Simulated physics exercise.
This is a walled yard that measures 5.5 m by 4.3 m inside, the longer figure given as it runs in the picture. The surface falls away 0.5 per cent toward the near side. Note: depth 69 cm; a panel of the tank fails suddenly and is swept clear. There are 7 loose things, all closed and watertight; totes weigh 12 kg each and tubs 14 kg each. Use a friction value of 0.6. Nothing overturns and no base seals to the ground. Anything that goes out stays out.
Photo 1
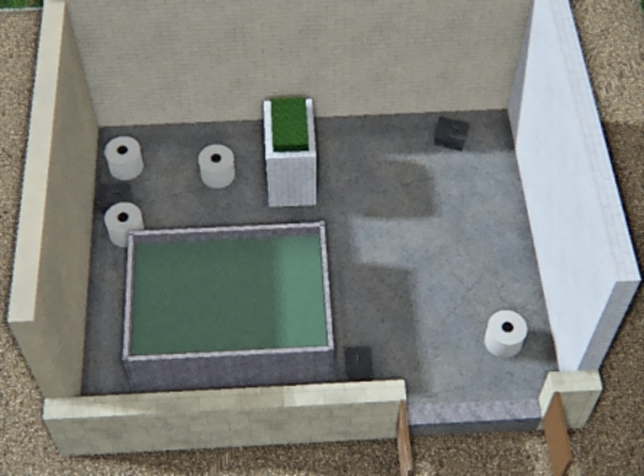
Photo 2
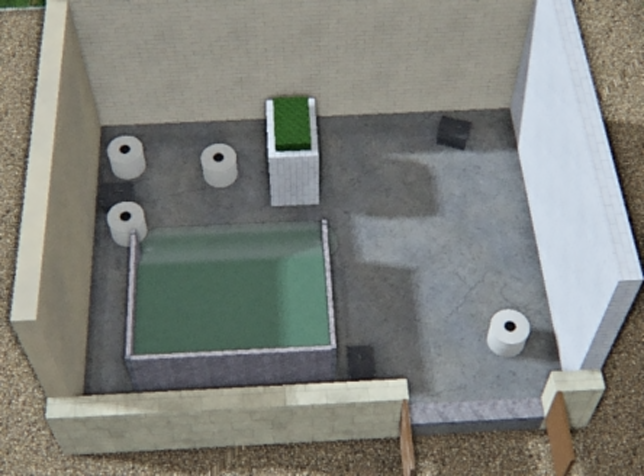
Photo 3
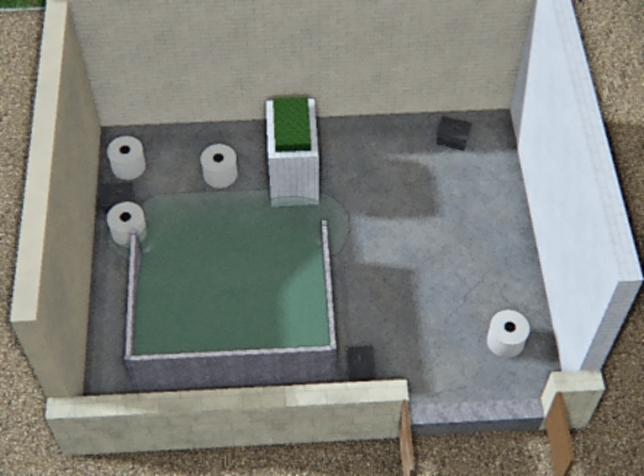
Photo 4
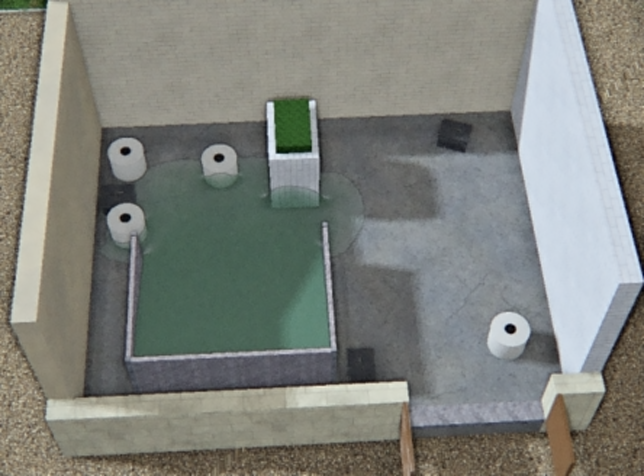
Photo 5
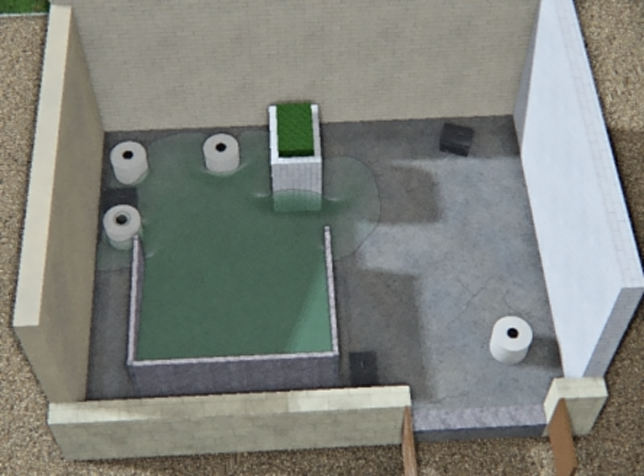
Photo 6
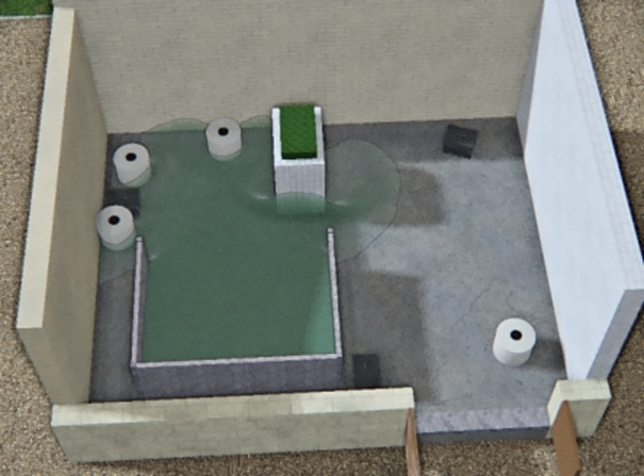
Walled yard with a tank losing its far panel, green water spreading across the floor and shifting two white tubs slightly.
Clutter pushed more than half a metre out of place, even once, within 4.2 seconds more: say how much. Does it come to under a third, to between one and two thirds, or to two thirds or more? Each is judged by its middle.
It is a high share, two thirds or above that.
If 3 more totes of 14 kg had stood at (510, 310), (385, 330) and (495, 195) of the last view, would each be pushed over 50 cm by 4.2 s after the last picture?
In order: Beyond it, within it, beyond it.
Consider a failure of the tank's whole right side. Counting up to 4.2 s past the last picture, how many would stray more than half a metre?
The count would be 3.
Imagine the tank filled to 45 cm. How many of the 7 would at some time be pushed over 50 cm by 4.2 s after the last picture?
I count 5 of them in that case.
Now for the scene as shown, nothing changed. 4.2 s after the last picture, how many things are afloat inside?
6.
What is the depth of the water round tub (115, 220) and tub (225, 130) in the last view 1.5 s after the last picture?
Close to 15 and 26 centimetres.
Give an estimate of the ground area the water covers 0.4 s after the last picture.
At that time the wet patch spans about 12 m2.
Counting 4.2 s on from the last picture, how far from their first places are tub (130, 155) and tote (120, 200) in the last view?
In turn: 250 cm, 150 cm.
Then, 0.4 s after the last picture 1 of 7 are over 50 cm from their spots; 1 afloat.
Then, 1.5 s after the last picture 0 of 7 are over 50 cm from their spots; 4 afloat.
Then, 2.8 s after the last picture 5 of 7 are over 50 cm from their spots; 5 afloat.
Then, 4.2 s after the last picture 5 of 7 are over 50 cm from their spots, and 6 have been at some point; 6 afloat.
